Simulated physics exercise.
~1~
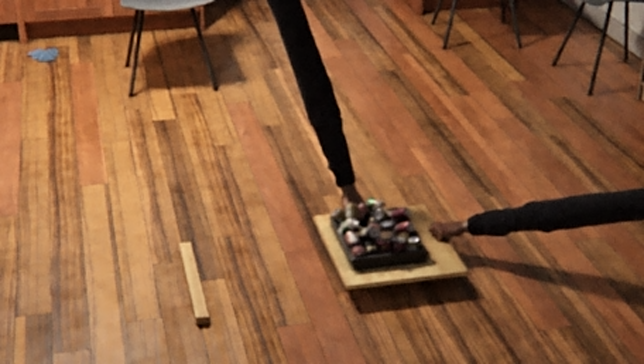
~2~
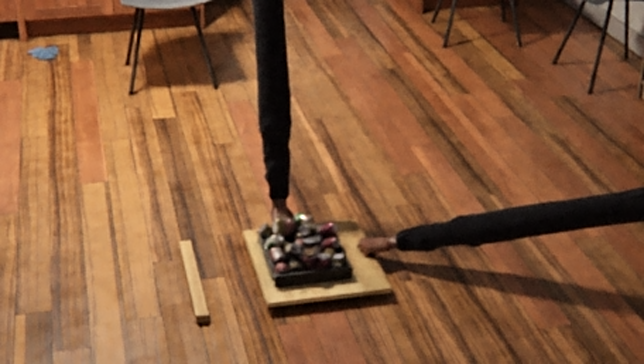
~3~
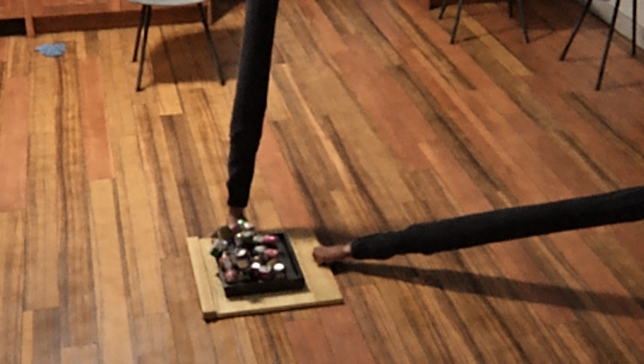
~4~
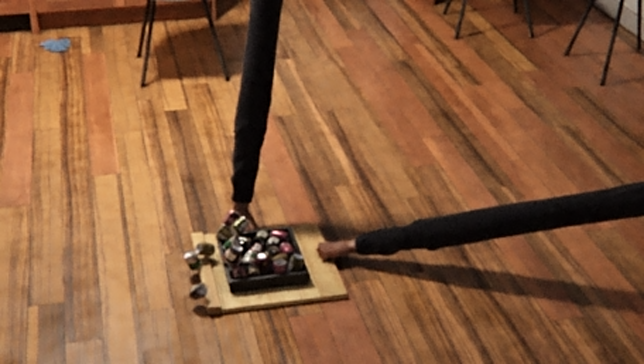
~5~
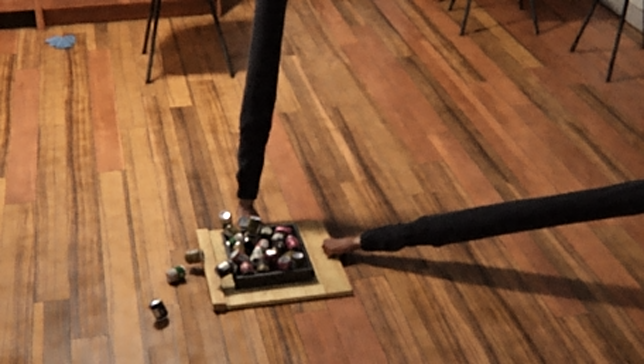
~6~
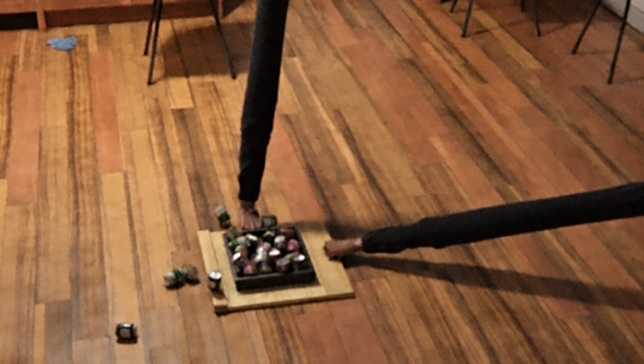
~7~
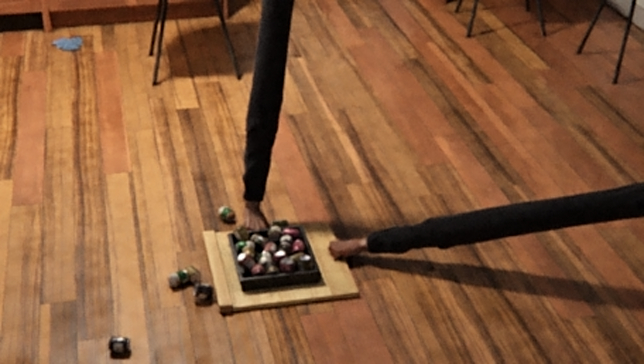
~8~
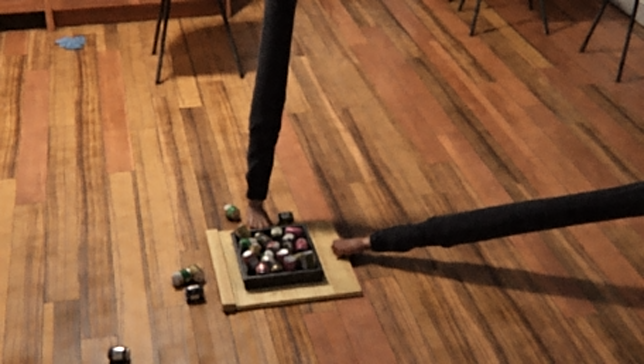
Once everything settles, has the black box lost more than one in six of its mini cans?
Yes, more than one in six of the mini cans end up out of the black box, though most of them stay inside it.
